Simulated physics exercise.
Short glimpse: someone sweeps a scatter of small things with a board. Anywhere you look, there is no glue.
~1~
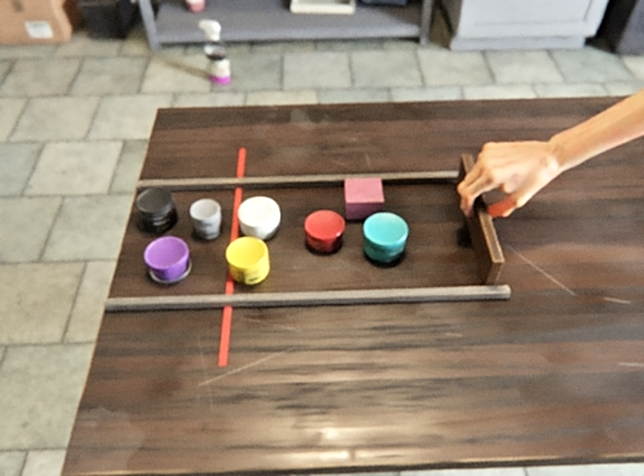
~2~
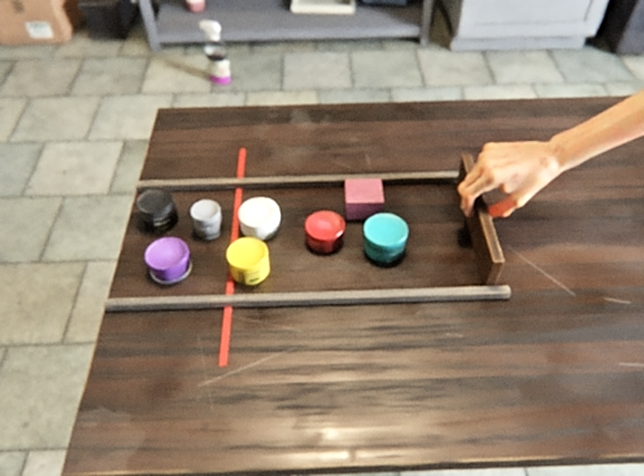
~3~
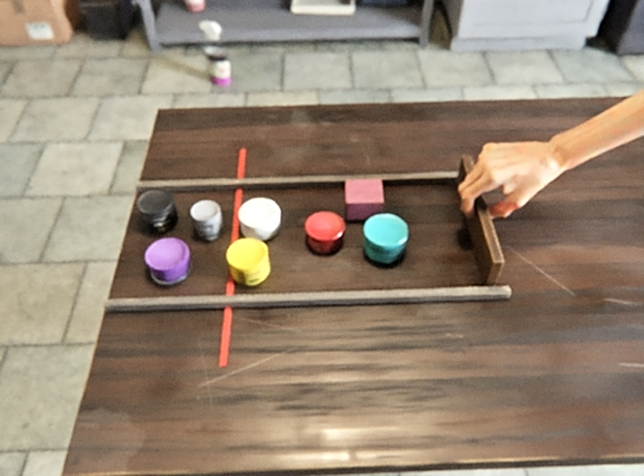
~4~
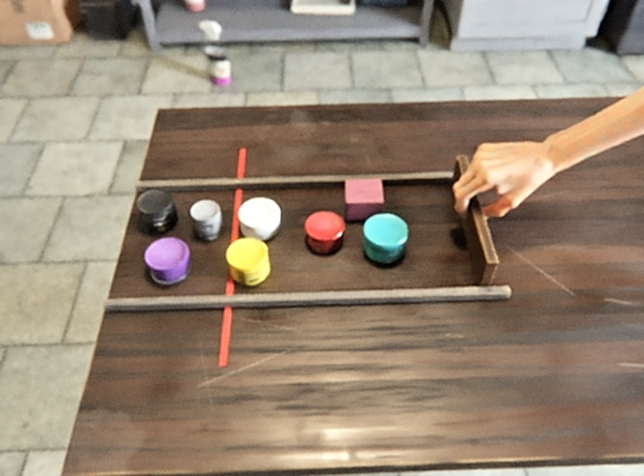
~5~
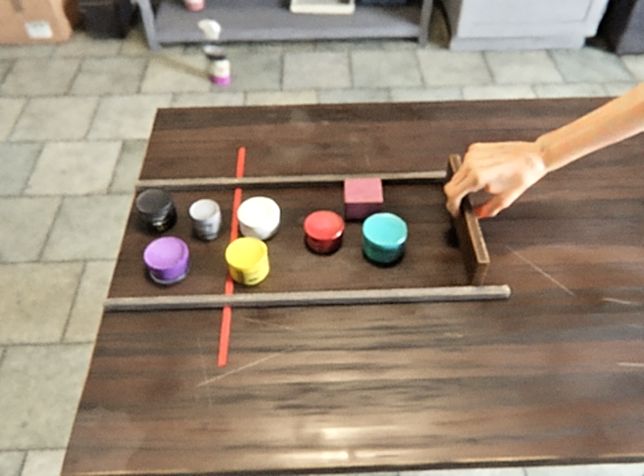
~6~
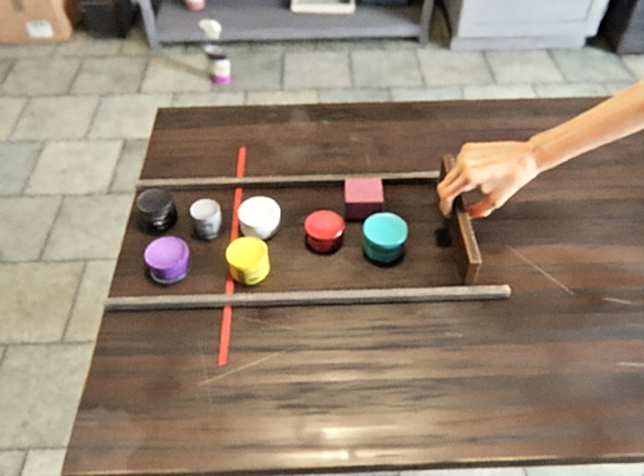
A hand slides an upright wooden board slightly left between two rails, while the colourful tubs and pink block stay still.
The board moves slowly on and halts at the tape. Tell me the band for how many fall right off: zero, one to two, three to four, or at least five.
Count them up and nothing's fallen, not one.
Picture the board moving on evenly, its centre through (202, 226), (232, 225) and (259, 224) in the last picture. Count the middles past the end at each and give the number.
The numbers past the end are 1, 0 and 0.
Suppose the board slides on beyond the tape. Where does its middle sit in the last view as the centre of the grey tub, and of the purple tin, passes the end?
Roughly at (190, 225) and roughly at (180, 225).
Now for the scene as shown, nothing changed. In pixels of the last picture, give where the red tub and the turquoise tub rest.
Listed as asked: First (196, 228), and then (210, 253).
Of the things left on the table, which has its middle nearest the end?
That would be the black tub, the foremost.
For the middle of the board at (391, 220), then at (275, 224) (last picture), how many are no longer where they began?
So far 1, and 6 at the second.
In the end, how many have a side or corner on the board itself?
2.
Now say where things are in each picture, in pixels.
Black tub (158, 210); purple tin (169, 260); grey tub (207, 220); board (477, 218); tape (234, 239), in the first picture.
Purple tin (169, 260); board (477, 218), in the second picture.
Grey tub (208, 221); pink block (364, 200), in the third picture.
Black tub (158, 211); red tub (325, 232), in the fourth picture.
Purple tin (168, 260); white lid (259, 219), in the fifth picture.
Black tub (158, 210); purple tin (168, 260); grey tub (207, 219); board (457, 218); tape (234, 239), in the sixth picture.
A little later, none off yet; black tub at rest near (158, 210); purple tin at rest near (168, 260); grey tub at rest near (207, 219).
Next, none off yet; black tub at rest near (158, 210); purple tin at rest near (168, 260); grey tub moving near (202, 220).
When it is over, the number that fall off is zero.
